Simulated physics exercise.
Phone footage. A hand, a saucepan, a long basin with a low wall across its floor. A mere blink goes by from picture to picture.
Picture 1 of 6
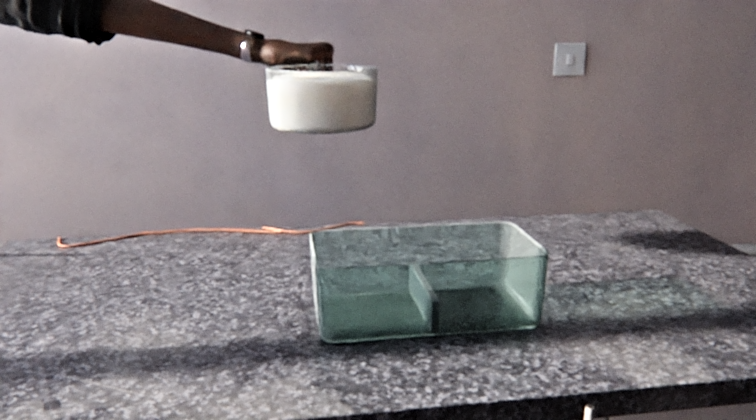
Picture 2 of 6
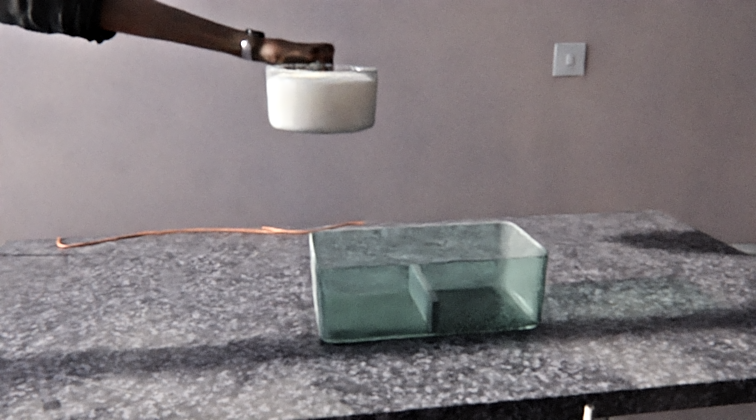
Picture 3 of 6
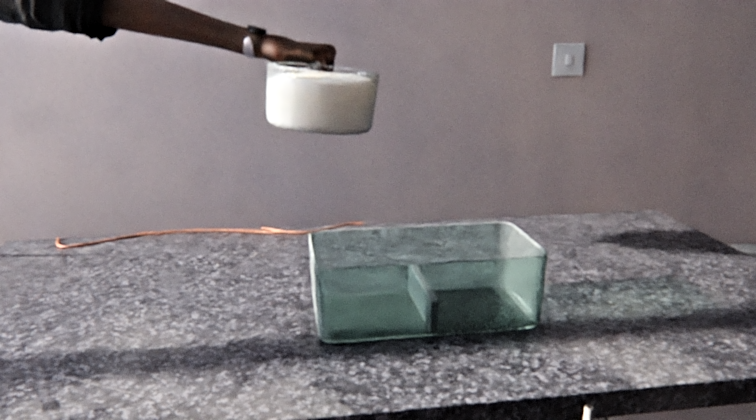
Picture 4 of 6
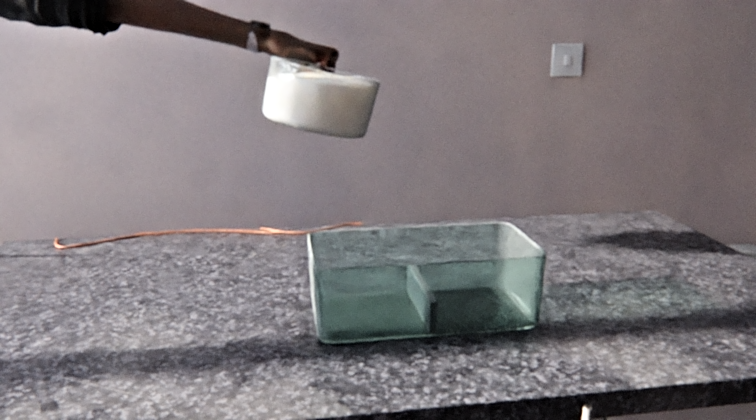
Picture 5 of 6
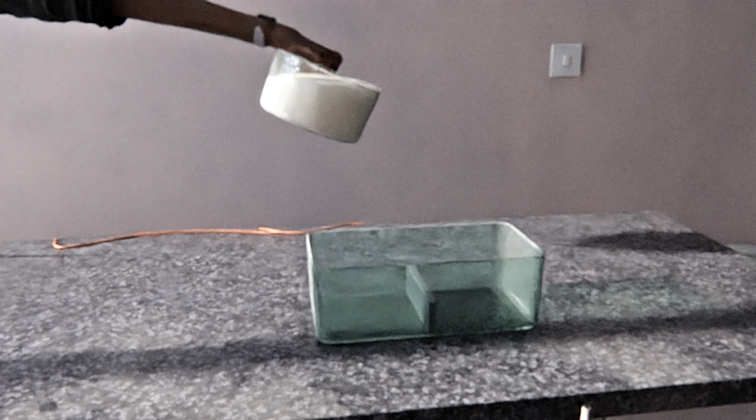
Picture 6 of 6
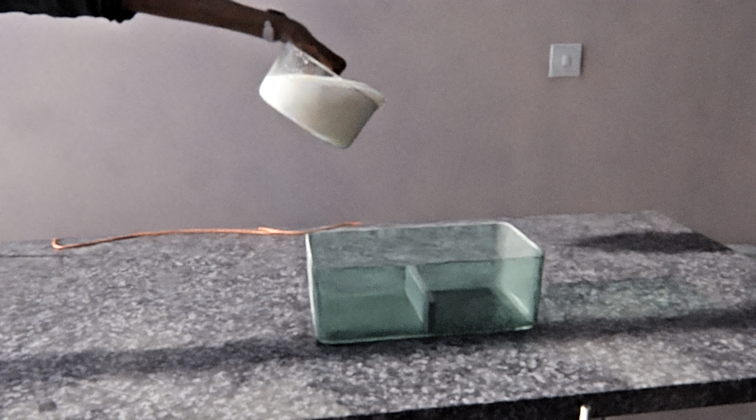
We see a hand holding a clear bowl of milk above a long greenish glass basin with a low wall across its floor; the hand keeps the bowl nearly level, then tilts it steadily to the right.
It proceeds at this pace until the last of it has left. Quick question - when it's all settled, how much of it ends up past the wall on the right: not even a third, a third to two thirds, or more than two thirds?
I'd say a third to two thirds.
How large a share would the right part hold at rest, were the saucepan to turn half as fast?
Some 65 per cent.
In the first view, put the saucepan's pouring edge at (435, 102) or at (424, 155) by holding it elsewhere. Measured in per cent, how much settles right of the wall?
You'd see around 80 per cent, and then around 85 per cent.
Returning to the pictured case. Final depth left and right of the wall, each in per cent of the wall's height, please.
About 40 left, about 40 right.
A moment on, the tilt is 98° and 27 per cent is still to pour, 3 is left of the wall and 9 right of it.
Next, the tilt is 102° and 6 per cent is still to pour, 32 is left of the wall and 49 right of it.
Then the tilt is 102° and 1 per cent is still to pour, 44 is left of the wall and 43 right of it.
Later the tilt is 102° and 0 per cent is still to pour, 50 is left of the wall and 45 right of it.
In the end 51 per cent lies left of the wall, 45 right of it and 4 outside.
